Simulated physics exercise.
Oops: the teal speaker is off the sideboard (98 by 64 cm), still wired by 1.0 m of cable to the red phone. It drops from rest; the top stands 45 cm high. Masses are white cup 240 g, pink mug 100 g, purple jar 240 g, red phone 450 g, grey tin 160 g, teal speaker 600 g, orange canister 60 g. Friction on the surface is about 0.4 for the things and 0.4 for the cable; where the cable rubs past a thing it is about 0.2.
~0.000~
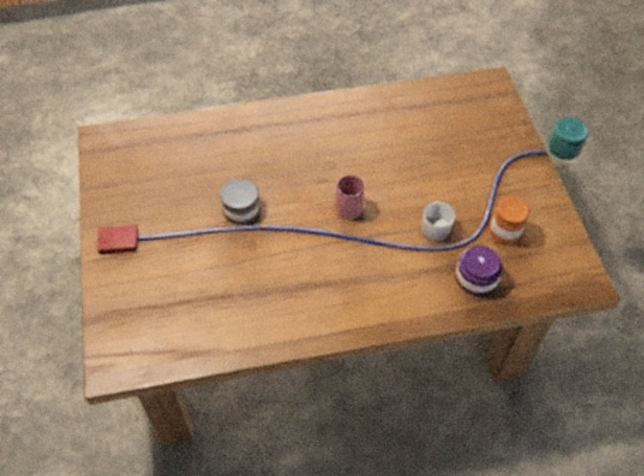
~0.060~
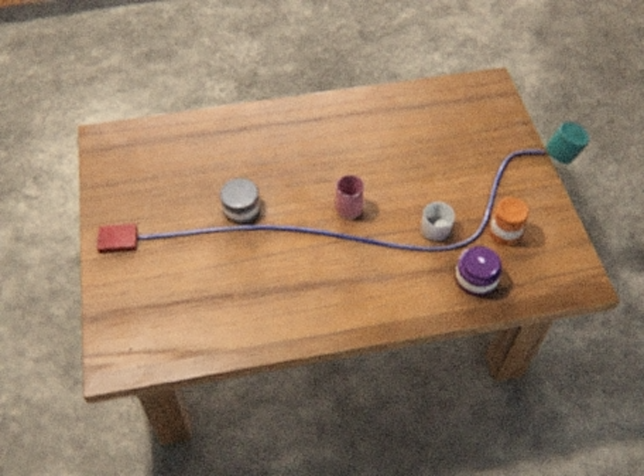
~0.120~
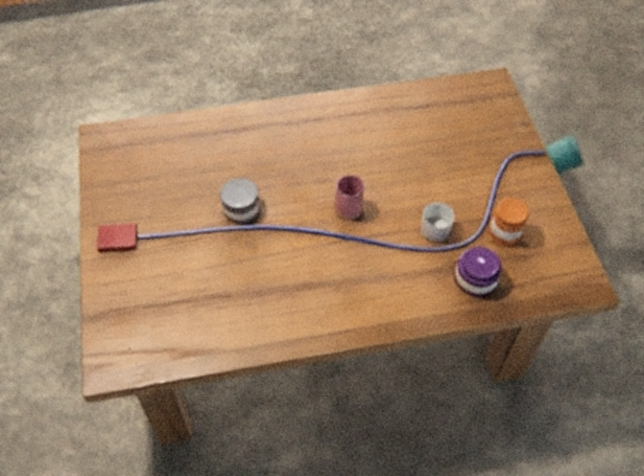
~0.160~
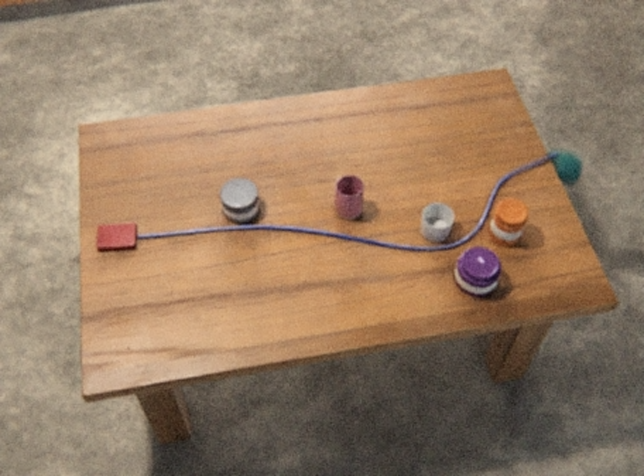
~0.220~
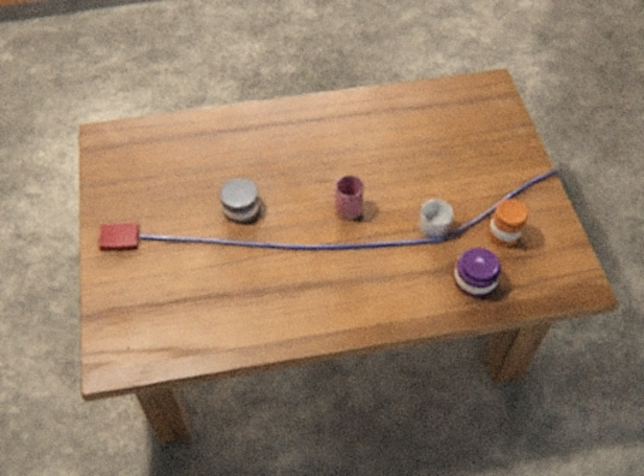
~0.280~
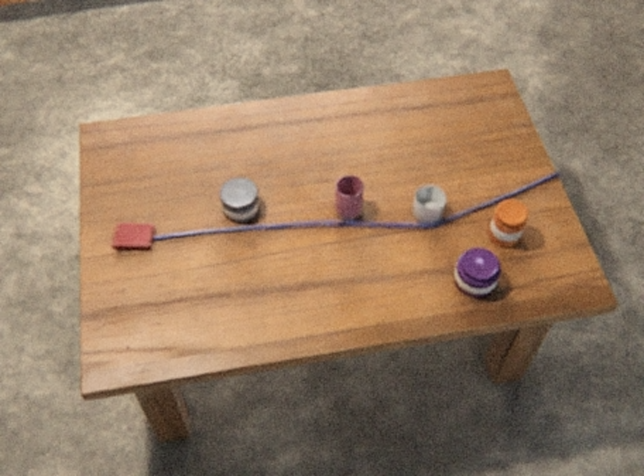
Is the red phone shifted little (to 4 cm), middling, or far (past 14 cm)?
The red phone reaches the top band.
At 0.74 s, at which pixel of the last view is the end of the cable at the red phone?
Near (267, 231).
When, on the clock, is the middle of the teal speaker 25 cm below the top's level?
About: 0.42 s.
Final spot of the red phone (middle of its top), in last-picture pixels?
At about (260, 228).
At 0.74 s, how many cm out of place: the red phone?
Red phone 25 cm.
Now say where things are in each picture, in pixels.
Shows, red phone (117, 236); cable runs through (507, 163) (480, 231) (391, 245) (294, 229) (196, 232), in the first picture.
Shows, teal speaker (572, 133); cable runs through (505, 162) (390, 245) (196, 232), in the second picture.
Shows, teal speaker (566, 155); cable runs through (506, 163) (390, 245) (196, 232), in the third picture.
Shows, teal speaker (562, 168); cable runs through (522, 169) (390, 245) (196, 231), in the fourth picture.
Shows, white cup (437, 212); teal speaker (552, 193); cable runs through (554, 172) (398, 243) (198, 240), in the fifth picture.
Shows, red phone (133, 234); cable runs through (407, 225) (310, 224) (212, 231), in the sixth picture.
At 0.5 s, the cable's tail end at (216, 233); red phone 15 cm off its start, teal speaker over the edge, white cup 13 cm off its start.
At 0.7 s, the cable's tail end at (267, 231); red phone 25 cm off its start, teal speaker over the edge, white cup 13 cm off its start.
At 1.0 s, the cable's tail end at (280, 230); red phone 28 cm off its start at (260, 228), teal speaker over the edge, white cup 13 cm off its start at (420, 166).
At 1.2 s, the cable's tail end at (280, 230); red phone 28 cm off its start, teal speaker over the edge, white cup 13 cm off its start.
At 2.4 s, the cable's tail end at (280, 230); red phone 28 cm off its start at (260, 228), teal speaker over the edge, white cup 13 cm off its start at (420, 166).
